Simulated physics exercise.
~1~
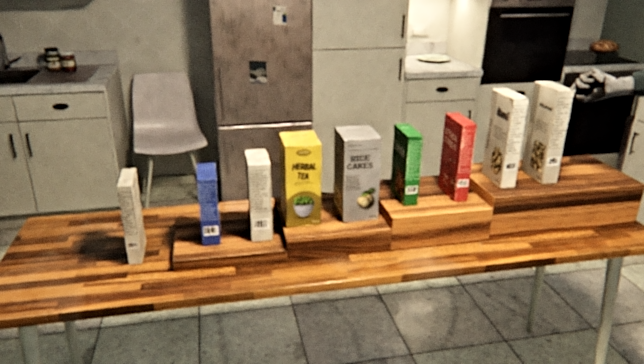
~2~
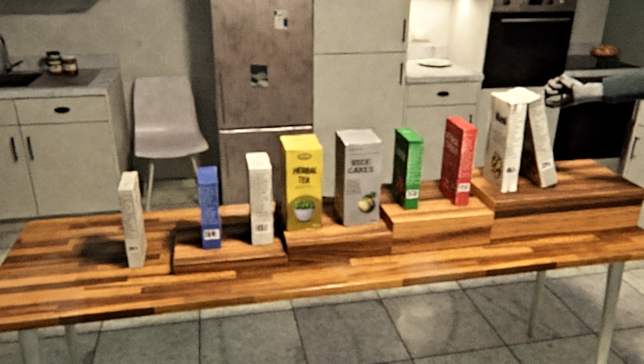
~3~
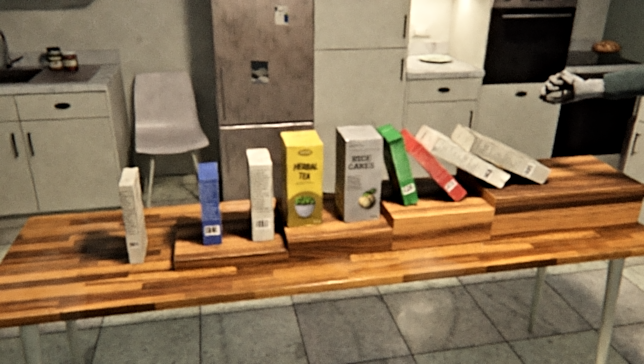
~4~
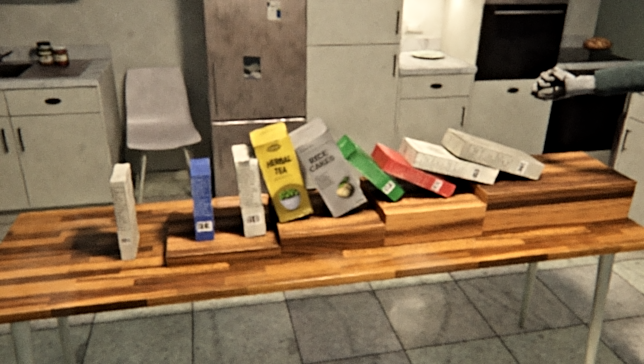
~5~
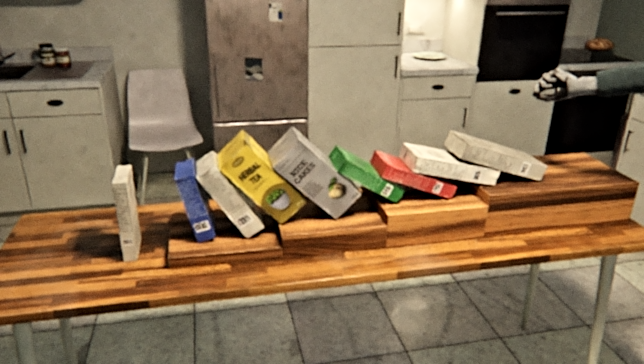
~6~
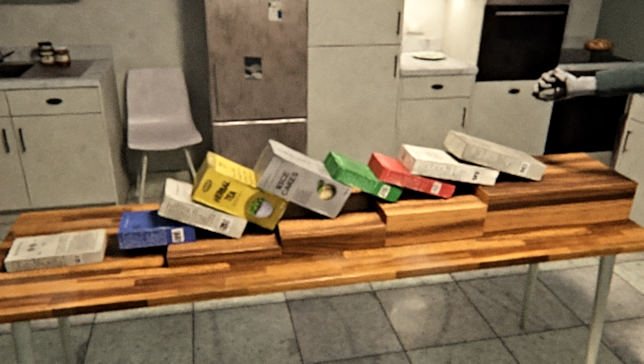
In a kitchen, a gloved-looking hand tips the rightmost of nine boxes on a stepped wooden table, toppling them all leftward.
